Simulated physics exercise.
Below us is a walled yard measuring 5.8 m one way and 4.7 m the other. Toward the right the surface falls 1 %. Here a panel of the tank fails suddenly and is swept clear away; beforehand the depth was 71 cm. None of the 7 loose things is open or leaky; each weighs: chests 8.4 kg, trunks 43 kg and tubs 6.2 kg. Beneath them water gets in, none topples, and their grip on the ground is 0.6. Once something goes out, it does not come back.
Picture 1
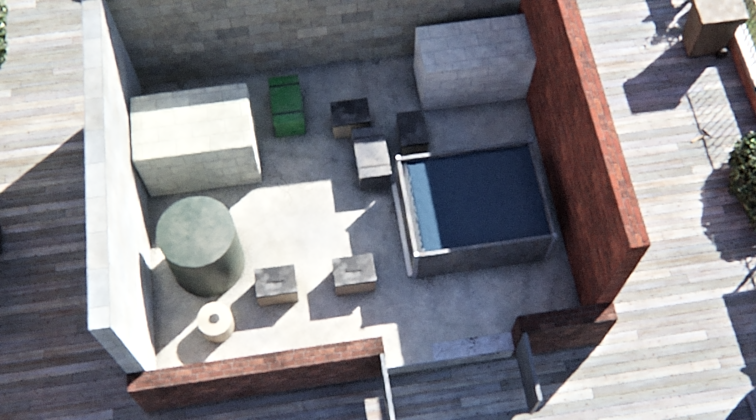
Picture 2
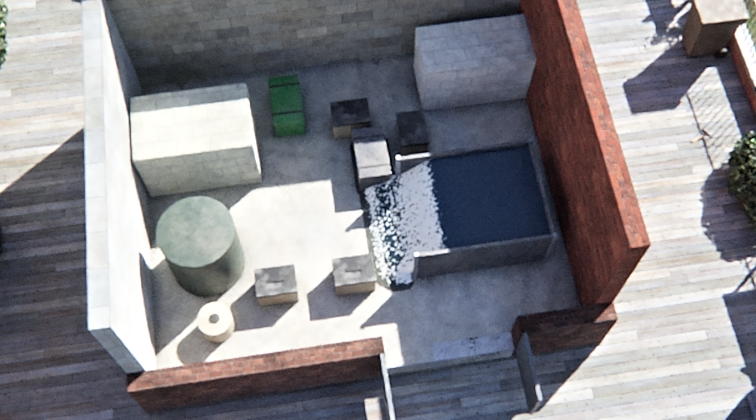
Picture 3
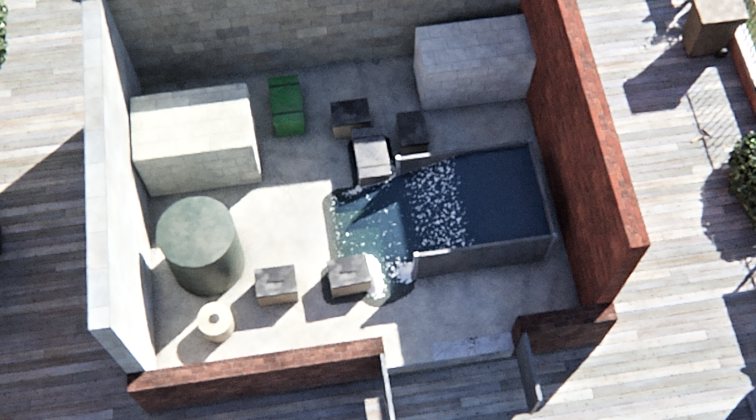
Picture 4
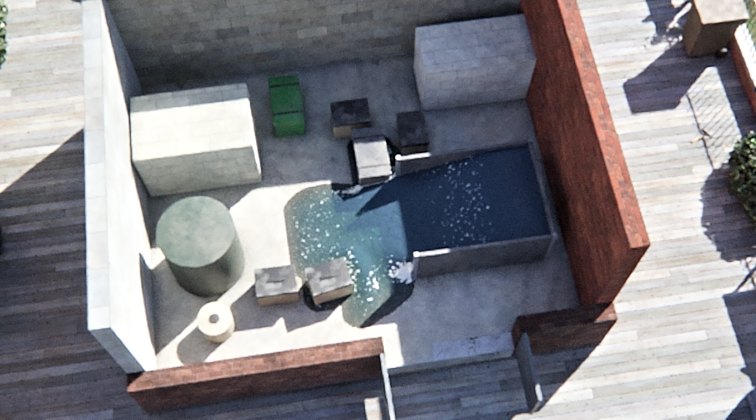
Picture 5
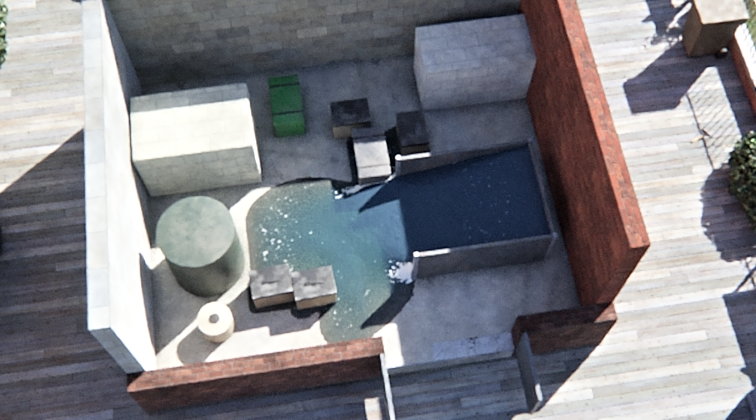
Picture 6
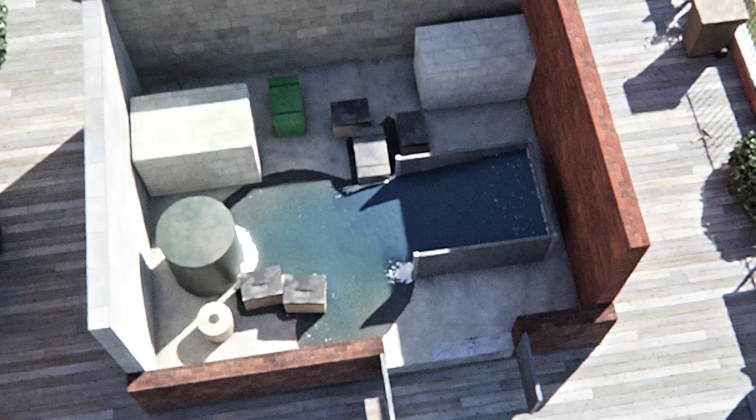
At the start, a tank of dark water stands at the right of a walled yard among scattered boxes. Its left side gives way and water gushes out in white froth, then spreads left across the floor, pushing one front box against another before both shift slightly left and water reaches the large round tub.
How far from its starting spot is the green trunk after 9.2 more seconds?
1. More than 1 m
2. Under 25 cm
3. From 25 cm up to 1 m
Option 2: Under 25 cm.
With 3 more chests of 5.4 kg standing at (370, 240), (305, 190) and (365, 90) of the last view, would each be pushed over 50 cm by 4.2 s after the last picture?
So that's beyond the threshold, beyond the threshold and within the threshold, in that sequence.
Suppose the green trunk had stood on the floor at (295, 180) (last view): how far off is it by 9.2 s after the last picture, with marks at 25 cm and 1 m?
As it turns out, it creeps some distance.
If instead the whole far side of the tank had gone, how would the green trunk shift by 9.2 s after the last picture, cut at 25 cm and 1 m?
Note: Green trunk shifted modestly.
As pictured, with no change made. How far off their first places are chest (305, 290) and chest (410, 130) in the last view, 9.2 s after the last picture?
Lab note - net shifts in order: 200 cm; 80 cm.
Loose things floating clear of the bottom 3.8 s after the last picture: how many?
At that time the total is 3.
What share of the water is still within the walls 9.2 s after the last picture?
About 86 in a hundred parts of the water.
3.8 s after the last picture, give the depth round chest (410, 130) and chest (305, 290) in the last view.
Depths: Near 1 cm, then near 11 cm.
Then, 1.2 s after the last picture the green trunk is near (286, 99), 0.0 m from its start, aground; 0 of 7 are out; 3 afloat.
Then, 3.8 s after the last picture the green trunk is near (286, 99), 0.0 m from its start, aground; 0 of 7 are out; 3 afloat.
Then, 6.2 s after the last picture the green trunk is near (286, 99), 0.0 m from its start, aground; 0 of 7 are out; 4 afloat.
Then, 9.2 s after the last picture the green trunk is near (286, 99), 0.0 m from its start, aground; 1 of 7 are out; 4 afloat.
